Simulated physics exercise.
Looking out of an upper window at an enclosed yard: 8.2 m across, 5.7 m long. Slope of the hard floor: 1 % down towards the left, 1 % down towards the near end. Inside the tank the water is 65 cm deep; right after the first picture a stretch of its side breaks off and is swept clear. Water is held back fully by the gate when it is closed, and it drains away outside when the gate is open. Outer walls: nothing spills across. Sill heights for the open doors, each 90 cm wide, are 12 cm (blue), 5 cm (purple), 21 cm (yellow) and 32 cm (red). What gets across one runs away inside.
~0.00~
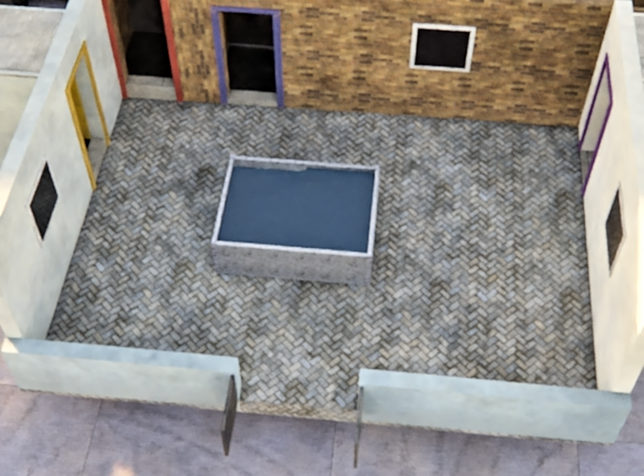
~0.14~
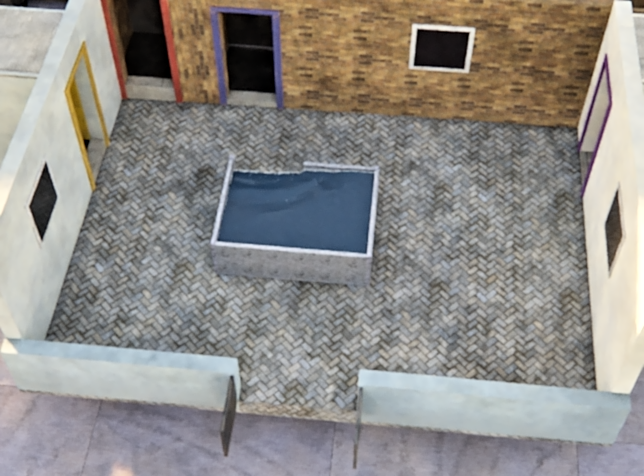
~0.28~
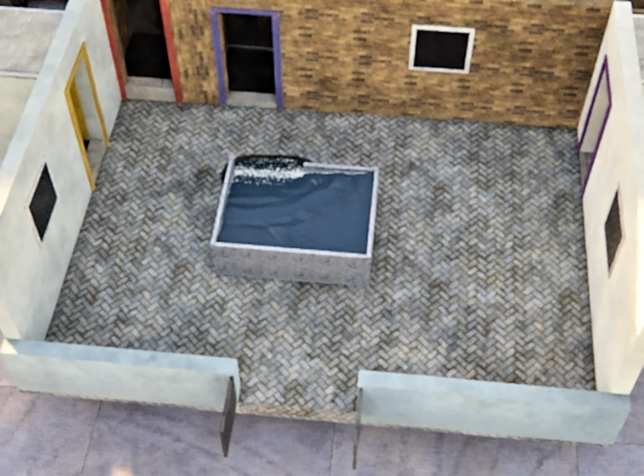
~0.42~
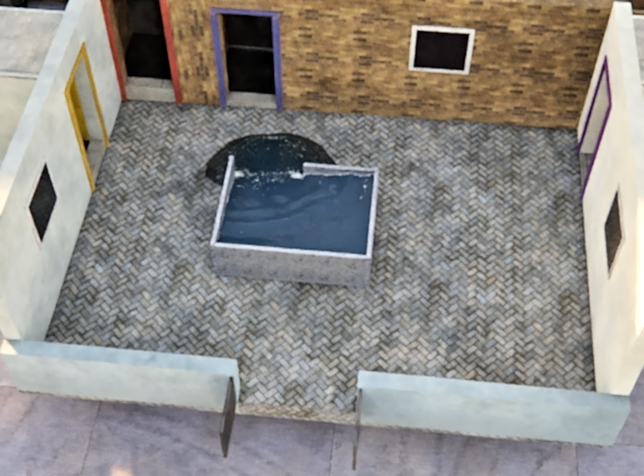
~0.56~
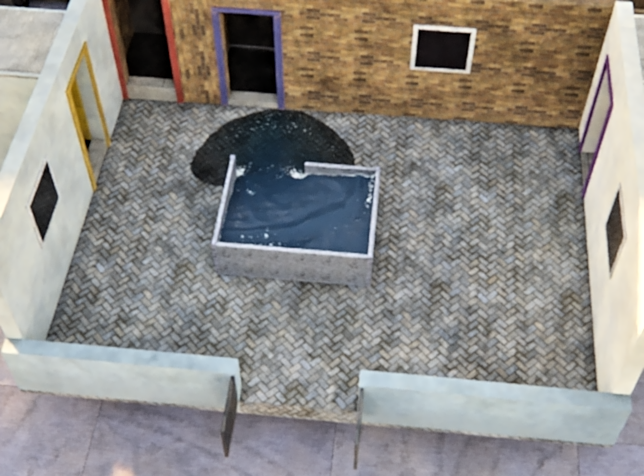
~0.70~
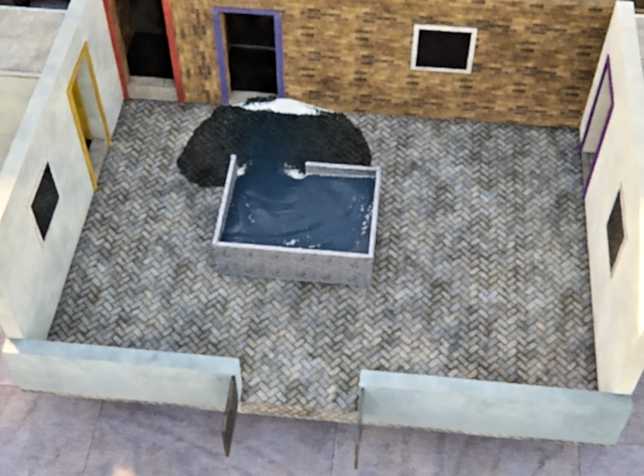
Dark water pouring through a gap in the far side of a rectangular tank and spreading across a walled, herringbone-paved yard.
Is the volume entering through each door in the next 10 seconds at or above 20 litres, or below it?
My prediction: At the blue door it looks set to land over the limit, at the purple door it looks set to land over the limit, at the yellow door it looks set to land under the limit, at the red door it looks set to land under the limit.
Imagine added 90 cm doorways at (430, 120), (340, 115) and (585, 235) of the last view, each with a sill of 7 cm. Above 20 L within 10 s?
Per doorway, in order: Insufficient / sufficient / insufficient.
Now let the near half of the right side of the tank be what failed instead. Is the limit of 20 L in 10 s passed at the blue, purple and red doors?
At blue the amount is beneath the mark, at purple it is higher than the mark, and at red it is beneath the mark.
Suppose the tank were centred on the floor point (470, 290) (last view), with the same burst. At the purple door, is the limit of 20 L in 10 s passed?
Then the purple door exceeds it.
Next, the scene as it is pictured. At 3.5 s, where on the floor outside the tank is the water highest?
Pixel (125, 100), about.
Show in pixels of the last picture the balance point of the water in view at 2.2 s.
Around (283, 185) in the last picture.
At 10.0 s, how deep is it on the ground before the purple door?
Roughly 3.5 centimetres.
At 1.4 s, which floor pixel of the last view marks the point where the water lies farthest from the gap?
Somewhere near pixel (134, 100).
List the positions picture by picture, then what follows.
The first picture shows still water, 65 cm deep, in the tank at (298, 207).
In the second picture, the front is at a hidden place, 0.6 m from the gap on the tank's far side; 0.3 m2 of floor is under water; 65 cm left at the back of the tank.
In the third picture, the front is at a hidden place, 0.9 m from the gap on the tank's far side; 0.9 m2 of floor is under water; 65 cm left at the back of the tank.
In the fourth picture, the front is at (293, 137), 1.3 m from the gap on the tank's far side; 2.1 m2 of floor is under water; 65 cm left at the back of the tank.
In the fifth picture, the front is at (271, 112), 1.9 m from the gap on the tank's far side; 3.4 m2 of floor is under water; 61 cm left at the back of the tank.
In the sixth picture, the front is at (229, 107), 2.2 m from the gap on the tank's far side; 4.5 m2 of floor is under water; 55 cm left at the back of the tank.
After 1.4 s water covers 15 % of the floor and is deepest (38 cm) near (258, 186); blue door 34 cm at the sill, 70 L in, purple door not reached, yellow door not reached, red door 7 cm at the sill, 0 L in.
After 2.2 s water covers 20 % of the floor and is deepest (39 cm) near (134, 100); blue door 31 cm at the sill, 182 L in, purple door not reached, yellow door 4 cm at the sill, 0 L in, red door 22 cm at the sill, 0 L in.
After 3.5 s water covers 50 % of the floor and is deepest (28 cm) near (125, 100); blue door 22 cm at the sill, 278 L in, purple door 10 cm at the sill, 1 L in, yellow door 13 cm at the sill, 0 L in, red door 21 cm at the sill, 1 L in.
After 6.0 s water covers 75 % of the floor and is deepest (18 cm) near (122, 107); blue door 14 cm at the sill, 317 L in, purple door 7 cm at the sill, 31 L in, yellow door 12 cm at the sill, 0 L in, red door 16 cm at the sill, 1 L in.
After 10.0 s water covers 95 % of the floor and is deepest (14 cm) near (38, 368); blue door 7 cm at the sill, 319 L in, purple door 3 cm at the sill, 34 L in, yellow door 8 cm at the sill, 0 L in, red door 9 cm at the sill, 1 L in.
